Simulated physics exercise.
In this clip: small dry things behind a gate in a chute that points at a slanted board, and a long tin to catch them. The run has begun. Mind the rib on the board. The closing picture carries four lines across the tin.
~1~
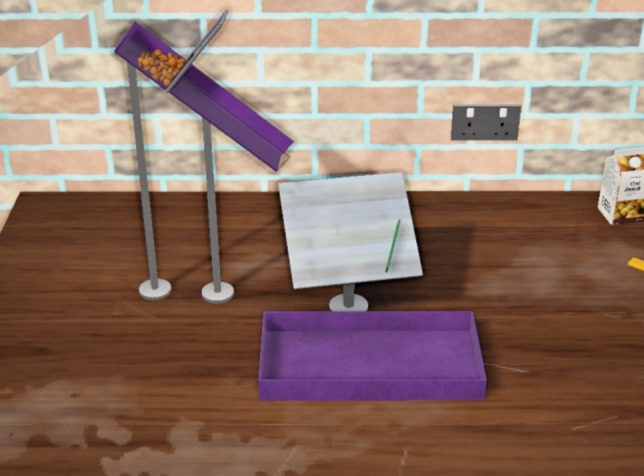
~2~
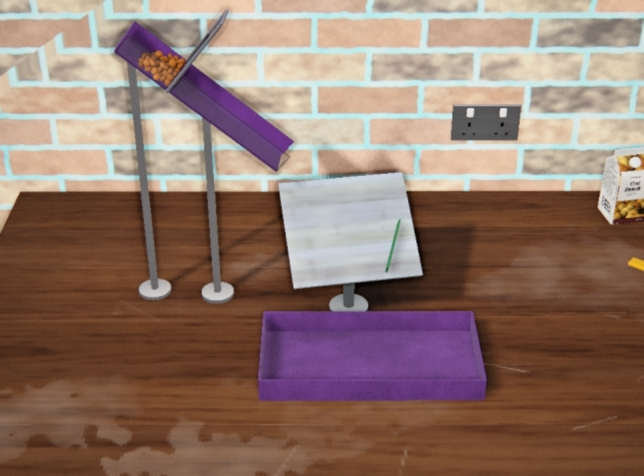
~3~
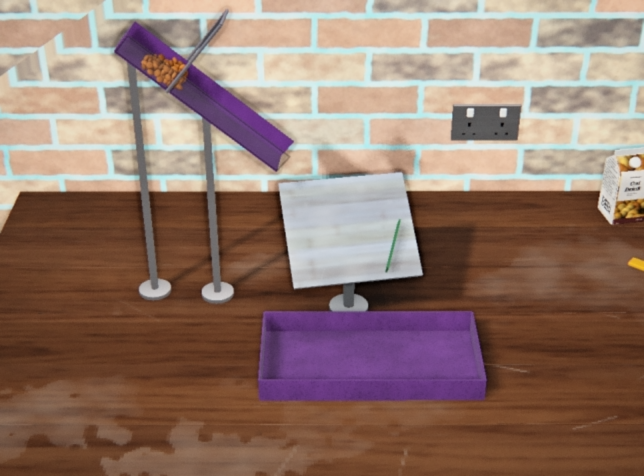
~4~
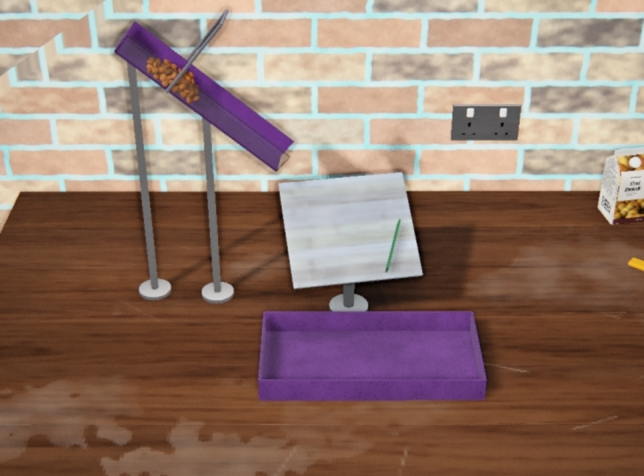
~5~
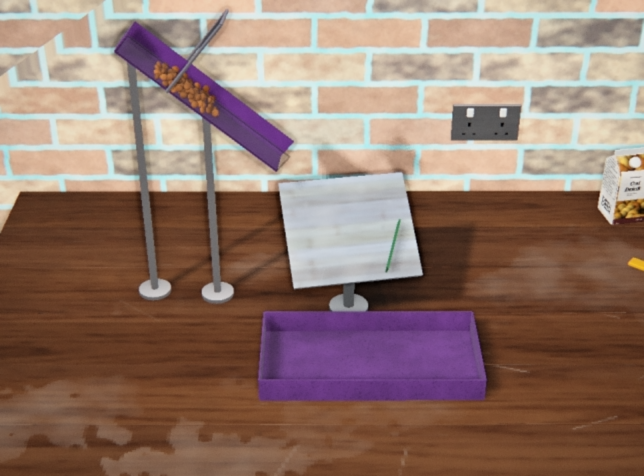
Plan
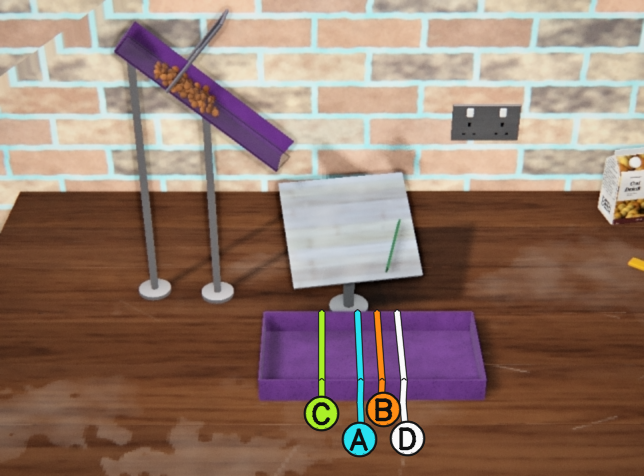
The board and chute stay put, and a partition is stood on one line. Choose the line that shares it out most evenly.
Choose B.
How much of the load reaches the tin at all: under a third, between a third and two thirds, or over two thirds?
About that: Over two thirds.
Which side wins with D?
Left.
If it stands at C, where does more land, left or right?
The right side.
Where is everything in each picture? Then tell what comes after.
In the first frame, load behind the gate at (168, 65), bits of cat kibble; lip of the chute at (279, 164), sloping fairly steeply.
In the second frame, middle of the board at (350, 228), tilted fairly steeply; middle of its low edge at (359, 281); of its high edge at (341, 178).
In the third frame, front corners of the tin at (259, 380) and (486, 380), empty; front of the load at (179, 87).
In the fourth frame, middle of the load at (178, 82); its front at (196, 99), about a quarter of the way to the lip; rib from (400, 219) to (388, 268).
In the fifth frame, middle of the load at (186, 83); its front at (215, 114), about a third of the way to the lip.
On the marked copy, line A crosses the front rim at (360, 380); line B crosses the front rim at (381, 380); line C crosses the front rim at (321, 380); line D crosses the front rim at (403, 380).
Choosing A, of what is caught, a small part on the left of the divider, nearly all on the right.
Choosing B, of what is caught, about a third on the left of the divider, about two thirds on the right.
Choosing C, of what is caught, none on the left of the divider, all on the right.
Choosing D, of what is caught, nearly all on the left of the divider, a small part on the right.
